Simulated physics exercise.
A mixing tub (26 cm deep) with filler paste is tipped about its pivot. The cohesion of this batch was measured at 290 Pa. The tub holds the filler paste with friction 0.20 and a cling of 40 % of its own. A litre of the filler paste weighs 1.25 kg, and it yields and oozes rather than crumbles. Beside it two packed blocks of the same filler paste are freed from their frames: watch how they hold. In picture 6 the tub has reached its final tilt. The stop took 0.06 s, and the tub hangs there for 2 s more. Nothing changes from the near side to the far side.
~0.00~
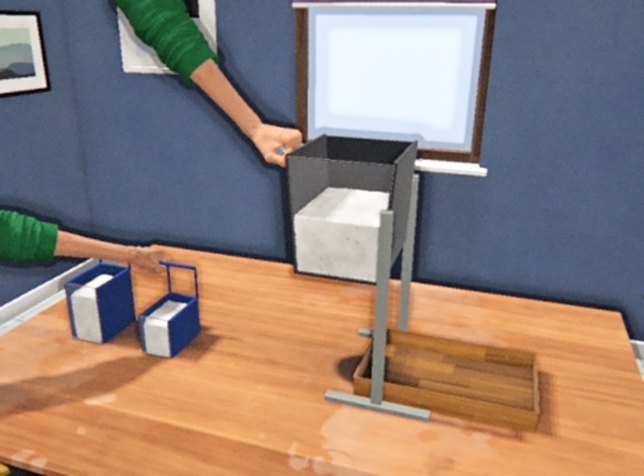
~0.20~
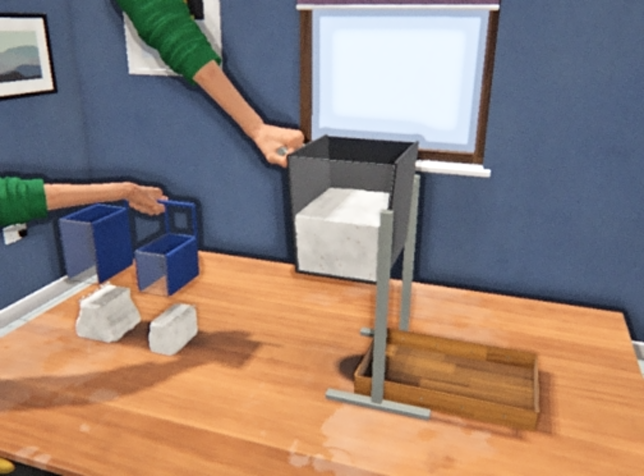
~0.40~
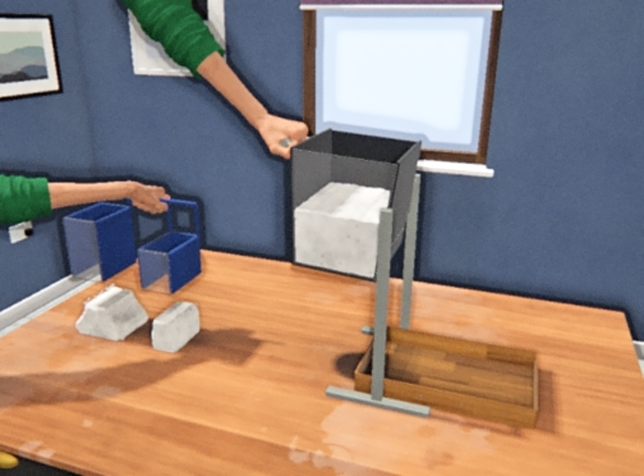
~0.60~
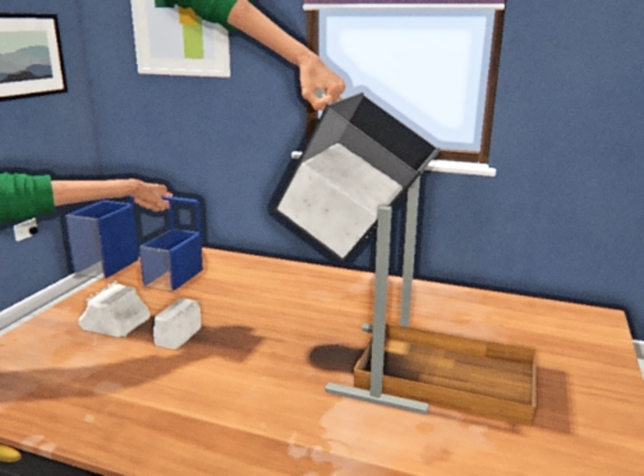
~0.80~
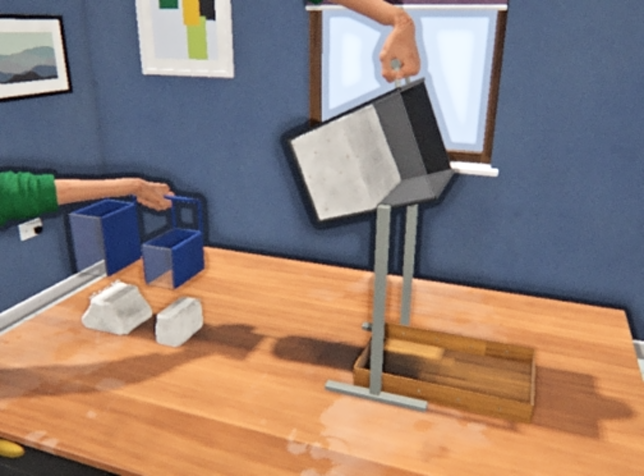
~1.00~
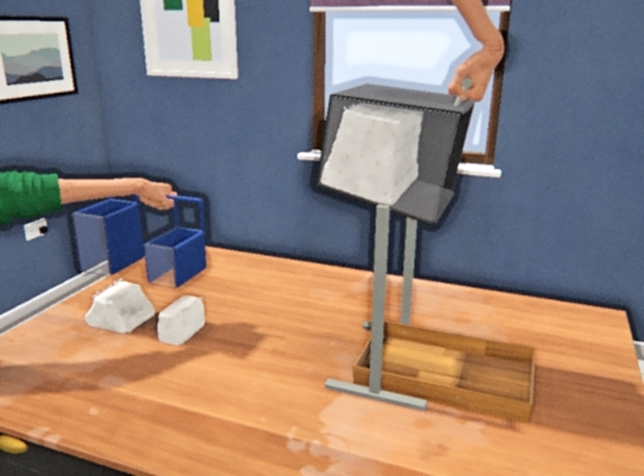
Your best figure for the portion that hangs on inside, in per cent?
It comes to some 0 %.
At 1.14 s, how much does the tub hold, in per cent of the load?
Some 100 per cent.
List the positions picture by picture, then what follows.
In the first frame, handle-side rim at (289, 156), tilt 0 degrees; crest of the filler paste at (295, 216); block heights 14 cm, 9.0 cm (left to right).
In the second frame, handle-side rim at (291, 156), tilt 0 degrees; crest of the filler paste at (296, 215); block heights 11 cm, 8.7 cm (left to right).
In the third frame, handle-side rim at (294, 149), tilt 4 degrees; crest of the filler paste at (299, 210); block heights 9.5 cm, 8.6 cm (left to right).
In the fourth frame, handle-side rim at (330, 108), tilt 32 degrees; crest of the filler paste at (305, 166); block heights 9.5 cm, 8.6 cm (left to right).
In the fifth frame, handle-side rim at (400, 92), tilt 68 degrees; crest of the filler paste at (341, 122); block heights 9.5 cm, 8.6 cm (left to right).
In the sixth frame, handle-side rim at (459, 117), tilt 99 degrees; crest of the filler paste at (349, 111); block heights 9.5 cm, 8.6 cm (left to right).
After 1.14 s, the tub is at 99 degrees and holds 98 %.
After 1.31 s, the tub is at 99 degrees and holds 57 %.
After 1.48 s, the tub is at 99 degrees and holds 44 %.
After 1.65 s, the tub is at 99 degrees and holds 37 %.
After 3.00 s, the tub is at 99 degrees and holds 0 %.
